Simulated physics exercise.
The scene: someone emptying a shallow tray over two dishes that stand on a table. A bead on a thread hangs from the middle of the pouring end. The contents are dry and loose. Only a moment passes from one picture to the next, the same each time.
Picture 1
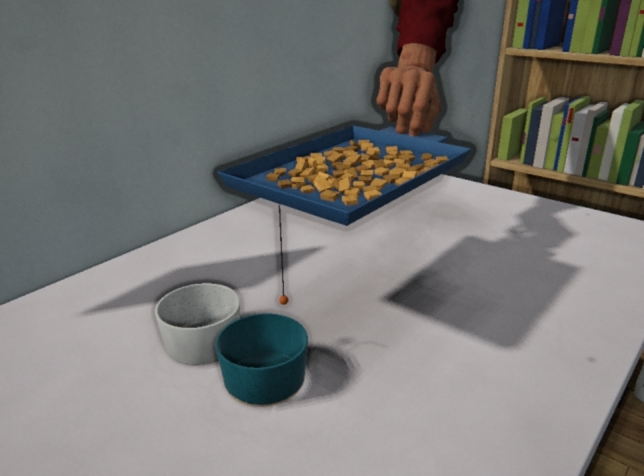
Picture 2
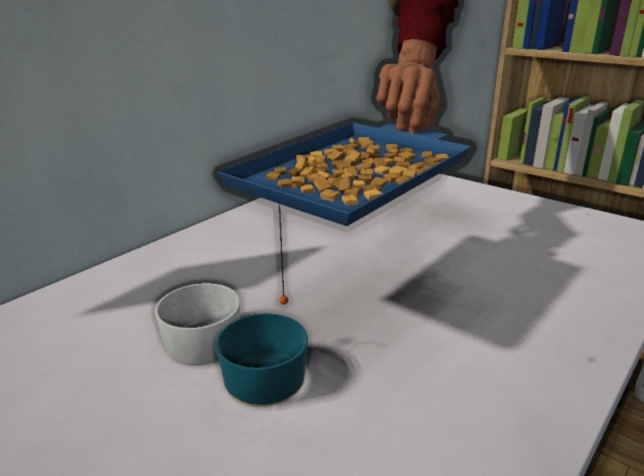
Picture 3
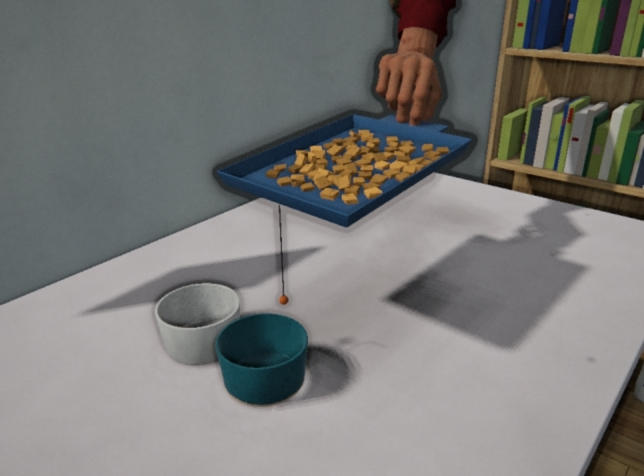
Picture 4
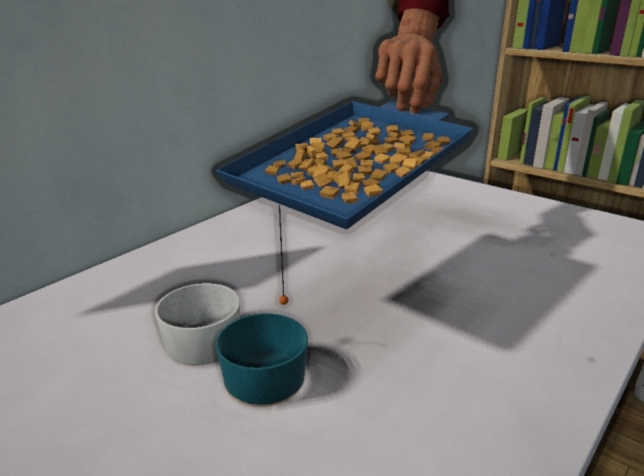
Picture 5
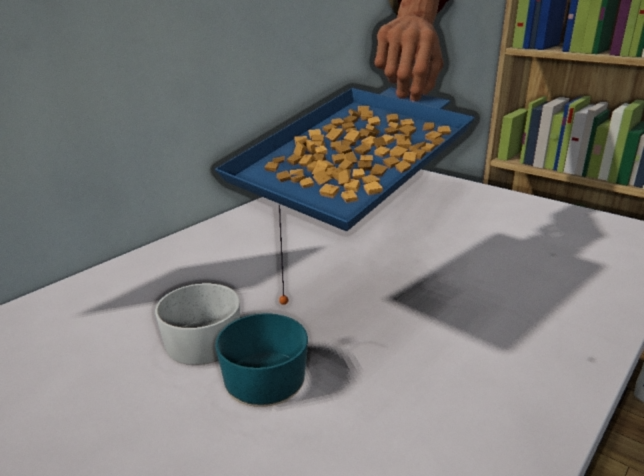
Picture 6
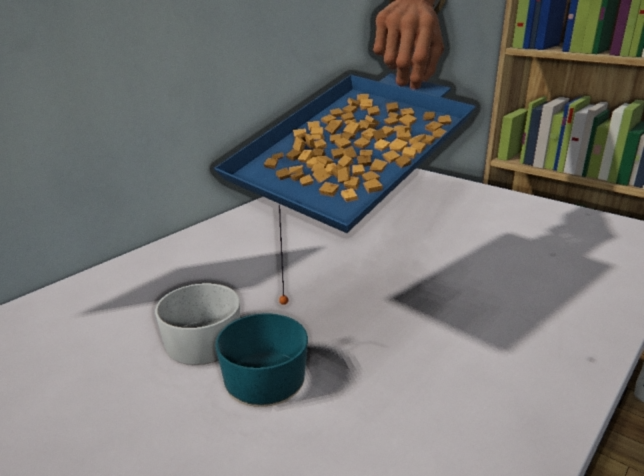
A hand in a red sleeve grips the far end of a blue tray above a pale table, seen from slightly above, with a bookshelf at right. Golden cereal squares cover the tray, and a red bead hangs on a thread near a whitish dish and a teal dish. The hand rises slowly, tilting the tray toward its lower right corner, while the camera stays still.
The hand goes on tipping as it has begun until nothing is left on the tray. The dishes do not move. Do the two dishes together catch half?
In the dishes lies only the smaller part of it.
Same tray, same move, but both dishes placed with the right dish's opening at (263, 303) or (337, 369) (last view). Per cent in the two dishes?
First some 0, then 80 per cent.
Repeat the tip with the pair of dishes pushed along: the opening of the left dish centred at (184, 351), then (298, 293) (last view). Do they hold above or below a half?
The first try: Not half. The second: Less than half.
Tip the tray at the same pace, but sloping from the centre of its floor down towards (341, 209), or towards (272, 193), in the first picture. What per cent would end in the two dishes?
First some 20, then 80 per cent.
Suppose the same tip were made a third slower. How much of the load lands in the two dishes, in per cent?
Close to 30 per cent.
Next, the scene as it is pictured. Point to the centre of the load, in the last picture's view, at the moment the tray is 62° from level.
Around (322, 193).
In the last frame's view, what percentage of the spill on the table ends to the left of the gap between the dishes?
Roughly 0 in a hundred.
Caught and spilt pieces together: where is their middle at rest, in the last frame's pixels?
At about (320, 401).
Soon, tray tipped steeply; nearly all on the tray; a small part in the air.
A while on, tray tipped past a quarter turn; a small part on the tray; about a quarter in the right dish; about half outside both; about a quarter in the air.
Towards the end, tray tipped past a quarter turn; about a quarter in the right dish; most outside both.
Finally, tray tipped past a quarter turn; about a quarter in the right dish; none in the left dish; most outside both.
